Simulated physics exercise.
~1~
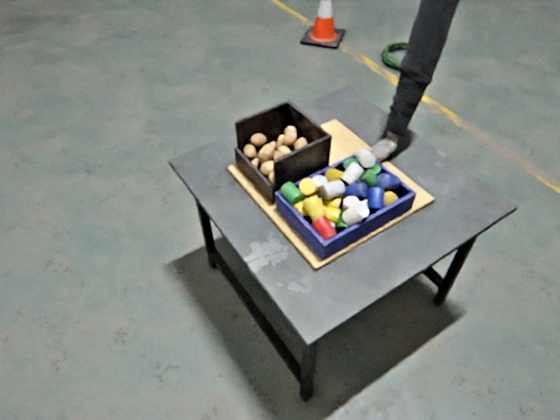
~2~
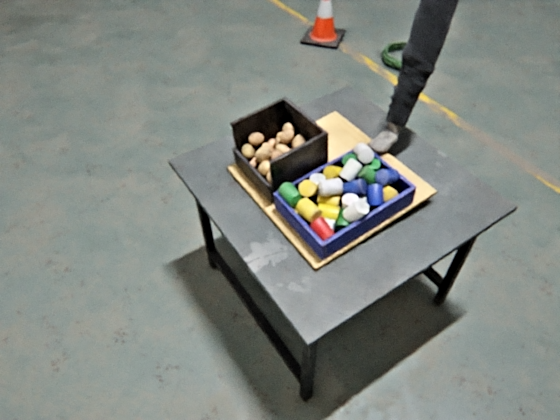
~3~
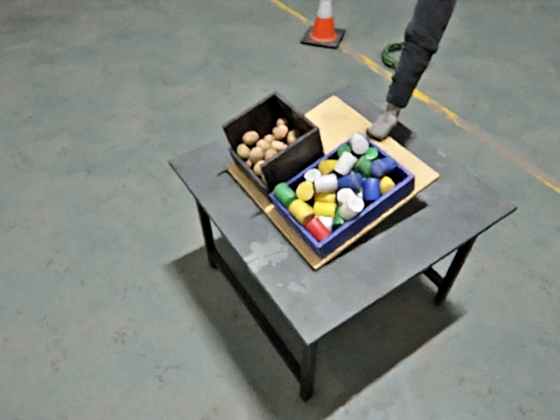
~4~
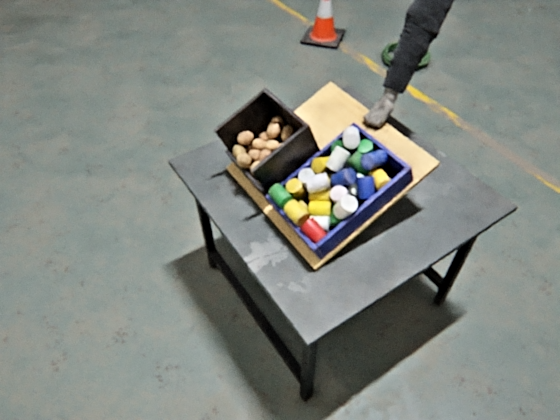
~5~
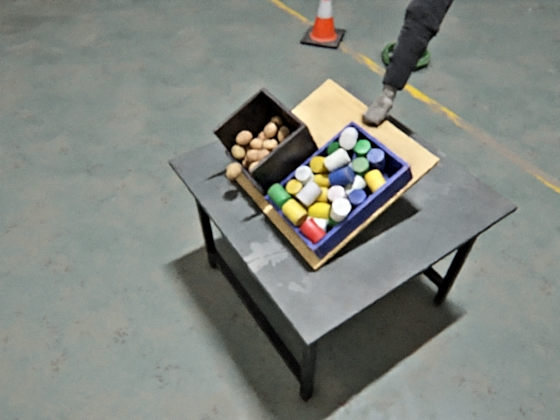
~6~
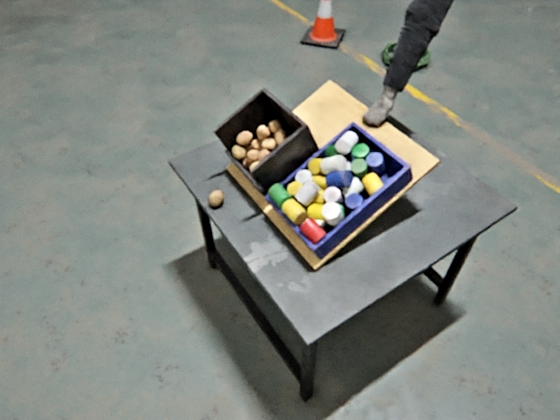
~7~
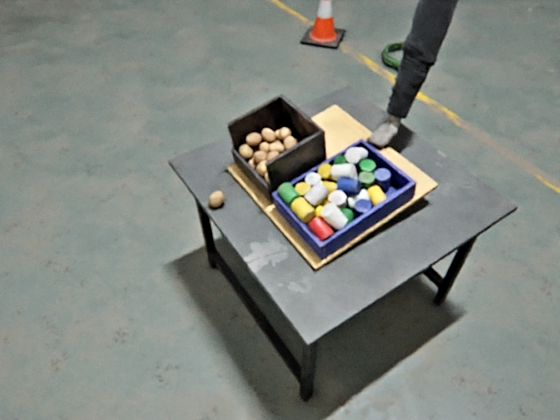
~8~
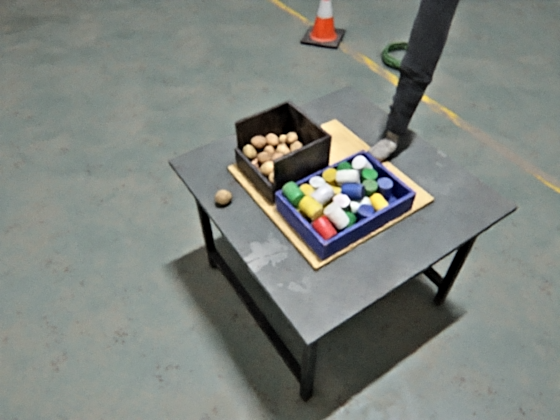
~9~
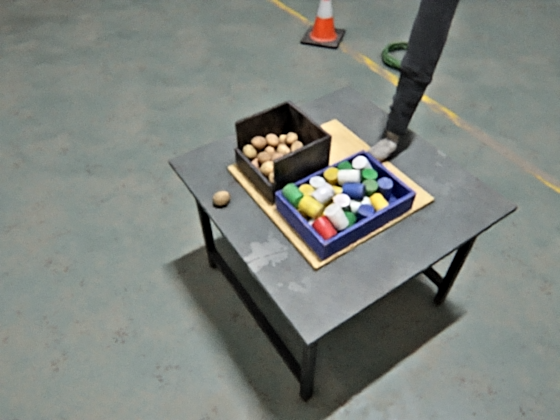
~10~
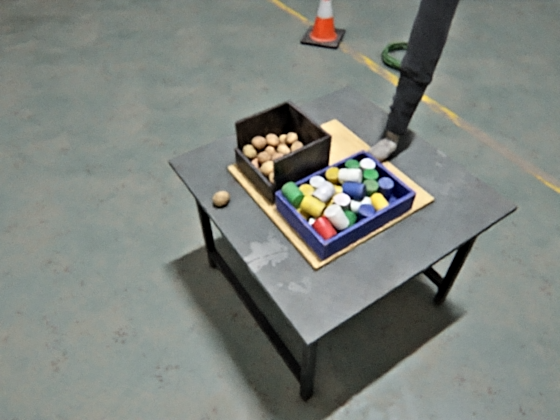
Two crates on a board being tipped up by one hand and lowered flat, one potato-like piece dropping onto the table.
